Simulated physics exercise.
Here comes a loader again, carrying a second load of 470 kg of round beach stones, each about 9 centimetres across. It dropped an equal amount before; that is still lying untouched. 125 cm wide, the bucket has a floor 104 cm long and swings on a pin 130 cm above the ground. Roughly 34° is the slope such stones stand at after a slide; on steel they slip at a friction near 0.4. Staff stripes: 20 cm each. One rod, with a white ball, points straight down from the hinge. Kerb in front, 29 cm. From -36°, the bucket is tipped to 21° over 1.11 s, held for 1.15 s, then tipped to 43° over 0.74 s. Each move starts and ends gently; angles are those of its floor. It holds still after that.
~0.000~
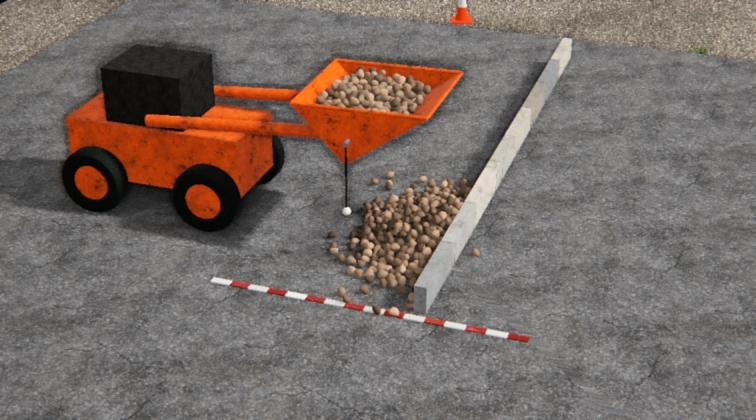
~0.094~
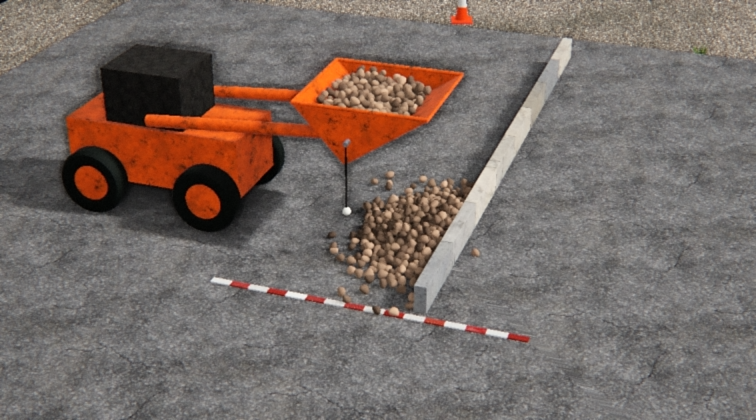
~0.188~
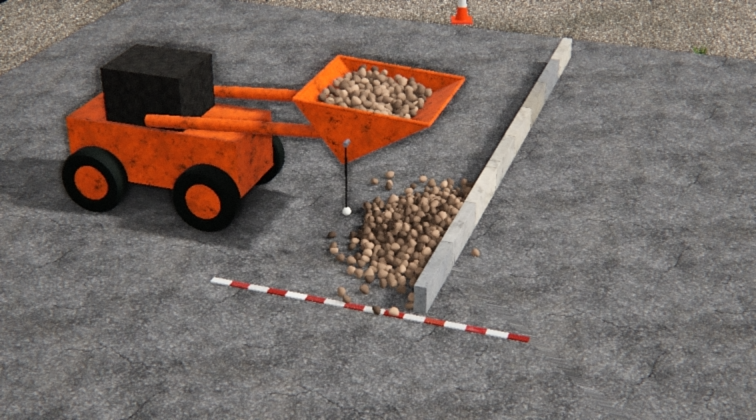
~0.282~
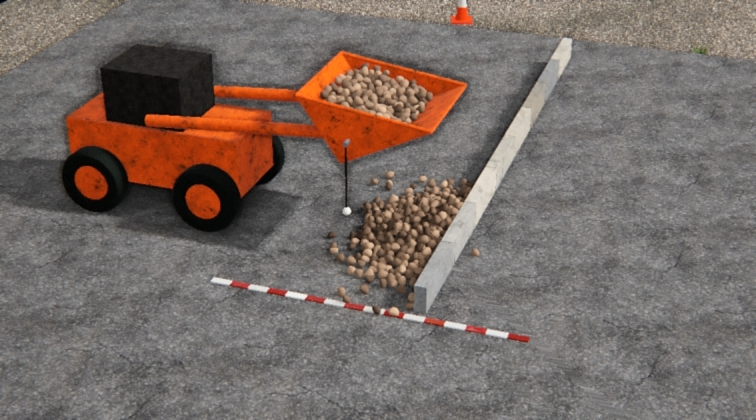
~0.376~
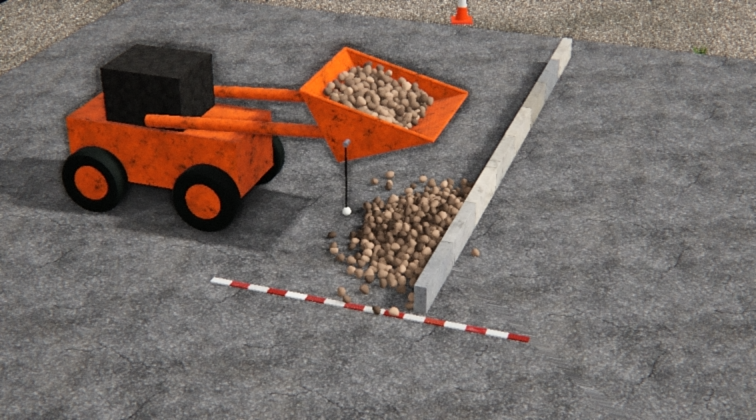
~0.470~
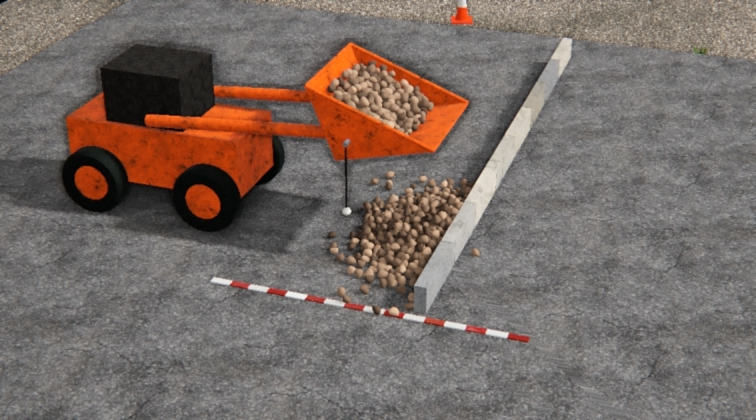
Orange loader standing still while its raised bucket of brown stones gradually tilts forward, beside a stone pile against a grey kerb.
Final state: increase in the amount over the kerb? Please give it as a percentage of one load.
About 88 %.
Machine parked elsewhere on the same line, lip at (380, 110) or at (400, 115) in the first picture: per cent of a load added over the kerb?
Some 10 percent first and 40 percent second.
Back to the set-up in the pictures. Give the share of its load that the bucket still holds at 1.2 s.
About 95 percent.
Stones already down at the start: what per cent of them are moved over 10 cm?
About 0 %.
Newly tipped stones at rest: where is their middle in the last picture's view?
I'd point to about (501, 243).
After 0.8 s the floor is at 12°; in per cent of one load, 100 in the bucket, 100 on this side of the kerb; the foremost stones are at (445, 249).
After 1.2 s the floor is at 21°; in per cent of one load, 93 in the bucket, 107 on this side of the kerb; the foremost stones are at (456, 203).
After 3.5 s the floor is at 43°; in per cent of one load, 0 in the bucket, 112 on this side of the kerb, 88 over the kerb; the foremost stones are at (648, 247).
After 6.3 s the floor is at 43°; in per cent of one load, 0 in the bucket, 112 on this side of the kerb, 88 over the kerb; the foremost stones are at (648, 247). Net gain over the kerb, 88.
